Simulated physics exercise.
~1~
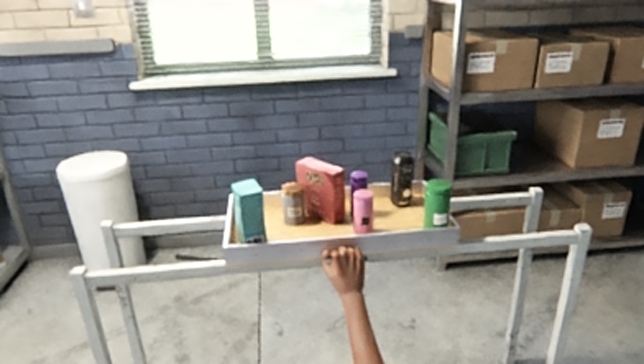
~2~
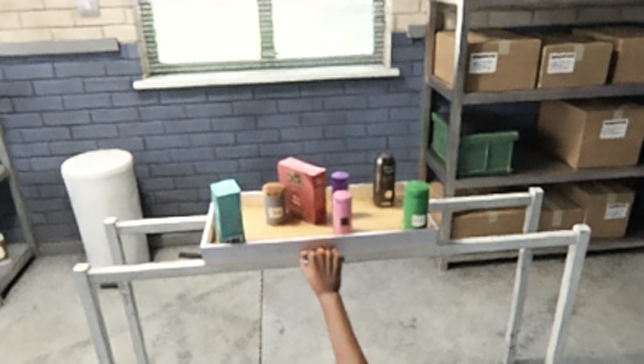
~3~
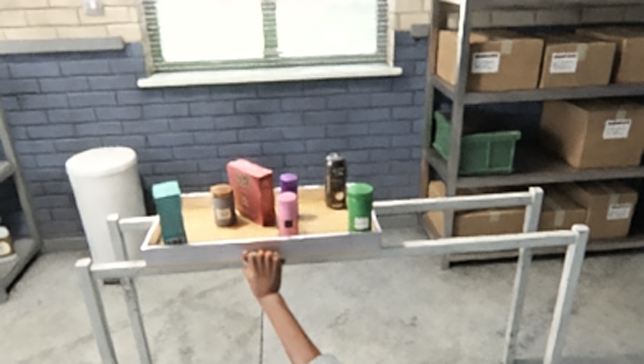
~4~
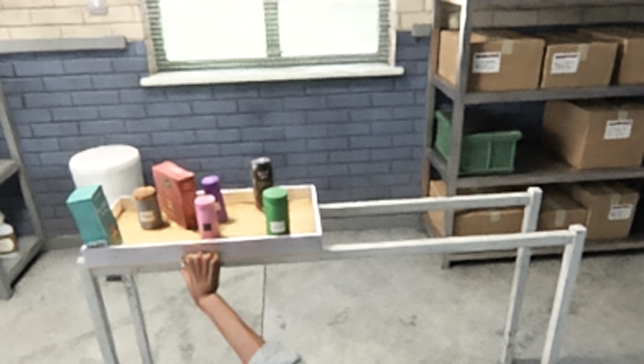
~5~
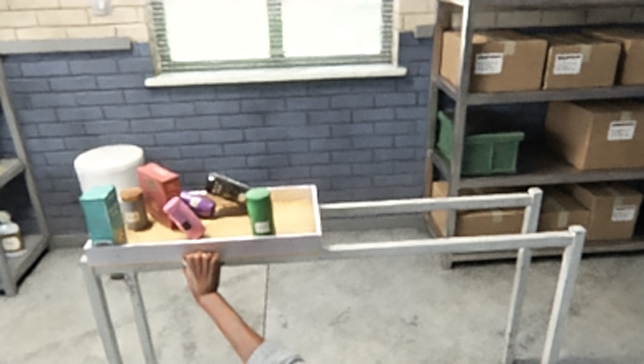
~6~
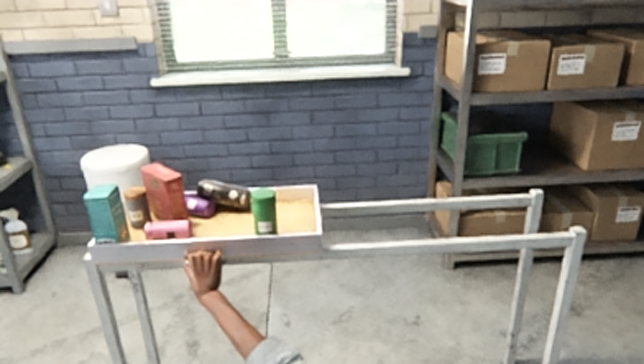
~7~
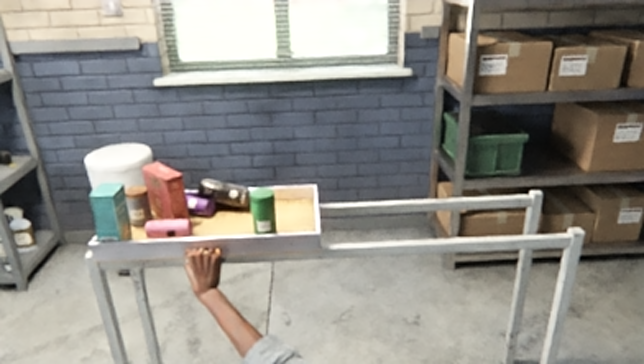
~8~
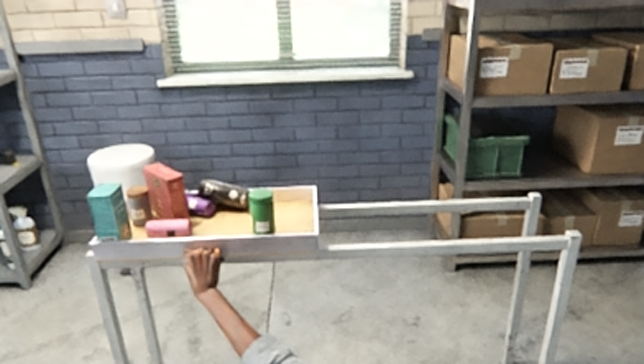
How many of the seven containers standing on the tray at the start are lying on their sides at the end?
Three of them end on their sides, namely the black can, the purple shaker and the pink shaker.
